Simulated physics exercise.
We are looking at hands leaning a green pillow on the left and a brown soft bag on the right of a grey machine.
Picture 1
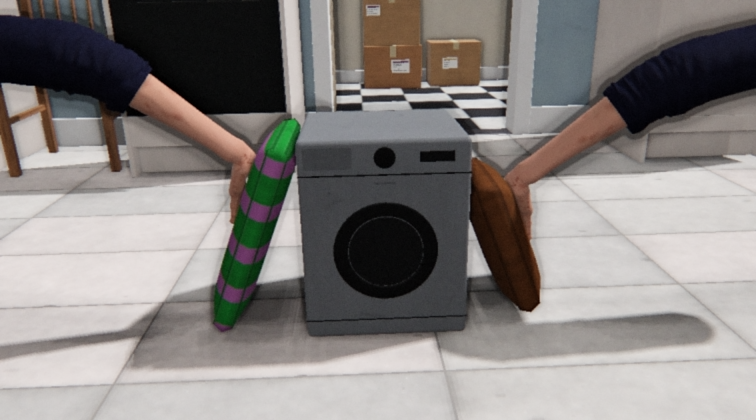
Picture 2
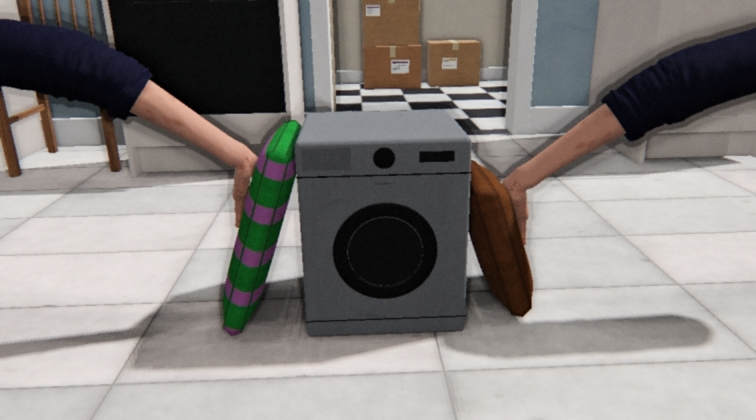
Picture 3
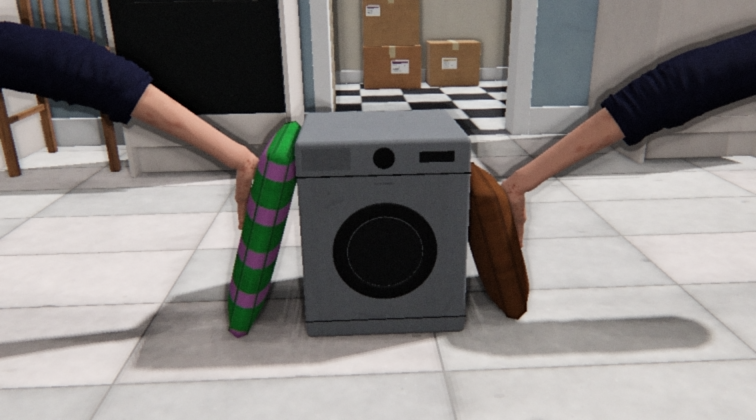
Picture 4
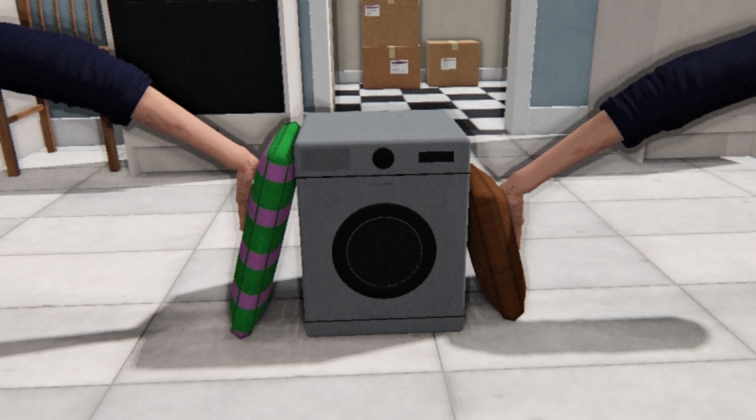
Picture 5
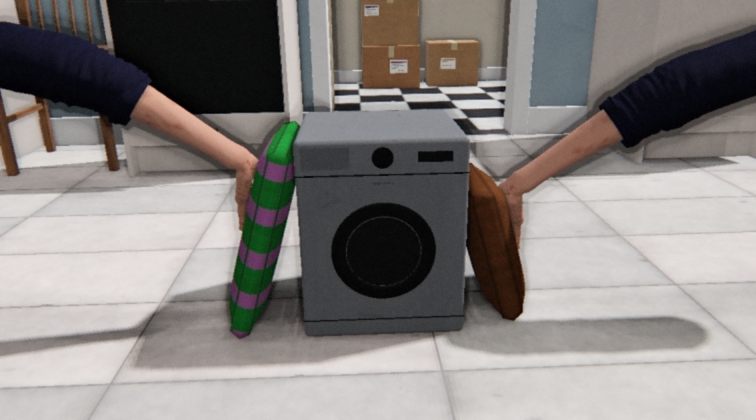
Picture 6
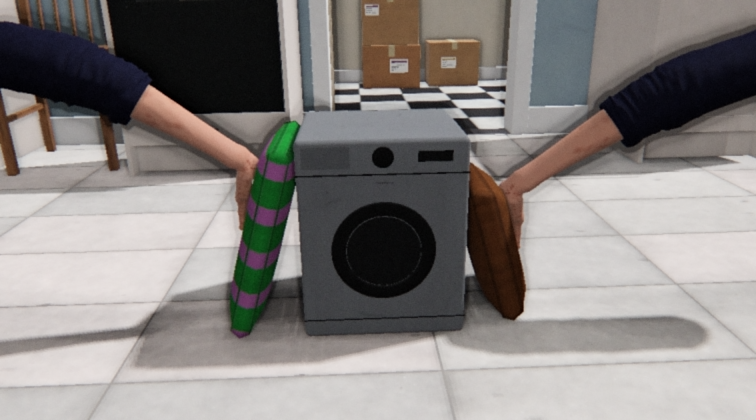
In a room with pale floor tiles, seen from the front at a low height, a doorway behind opens onto a checkered floor with cardboard boxes. A grey machine with a round dark door stands between a green and purple pillow on the left and a brown soft bag on the right, each held by a dark-sleeved arm. The hands shift the feet of both slightly inward, leaving them more upright, then everything stays nearly still.
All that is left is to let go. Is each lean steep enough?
As it turns out, the green pillow remains propped up. The brown soft bag keeps leaning.
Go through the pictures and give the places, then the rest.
In the first frame, pillow foot (223, 327), head (279, 154); soft bag foot (529, 307), head (487, 192).
In the second frame, pillow foot (233, 331); soft bag foot (521, 312).
In the third frame, pillow foot (239, 333); soft bag foot (516, 315).
In the fourth frame, pillow foot (241, 334); soft bag foot (513, 316).
In the fifth frame, pillow foot (241, 333); soft bag foot (512, 316).
In the sixth frame, pillow foot (241, 333), head (280, 157), almost upright; soft bag foot (513, 316), head (482, 197), almost upright.
Then, 0.40 s past the final frame, pillow still up near (269, 224); soft bag still up near (487, 239).
When it is over, pillow still up near (269, 224); soft bag still up near (487, 239). The green pillow keeps leaning and the brown soft bag holds its lean.
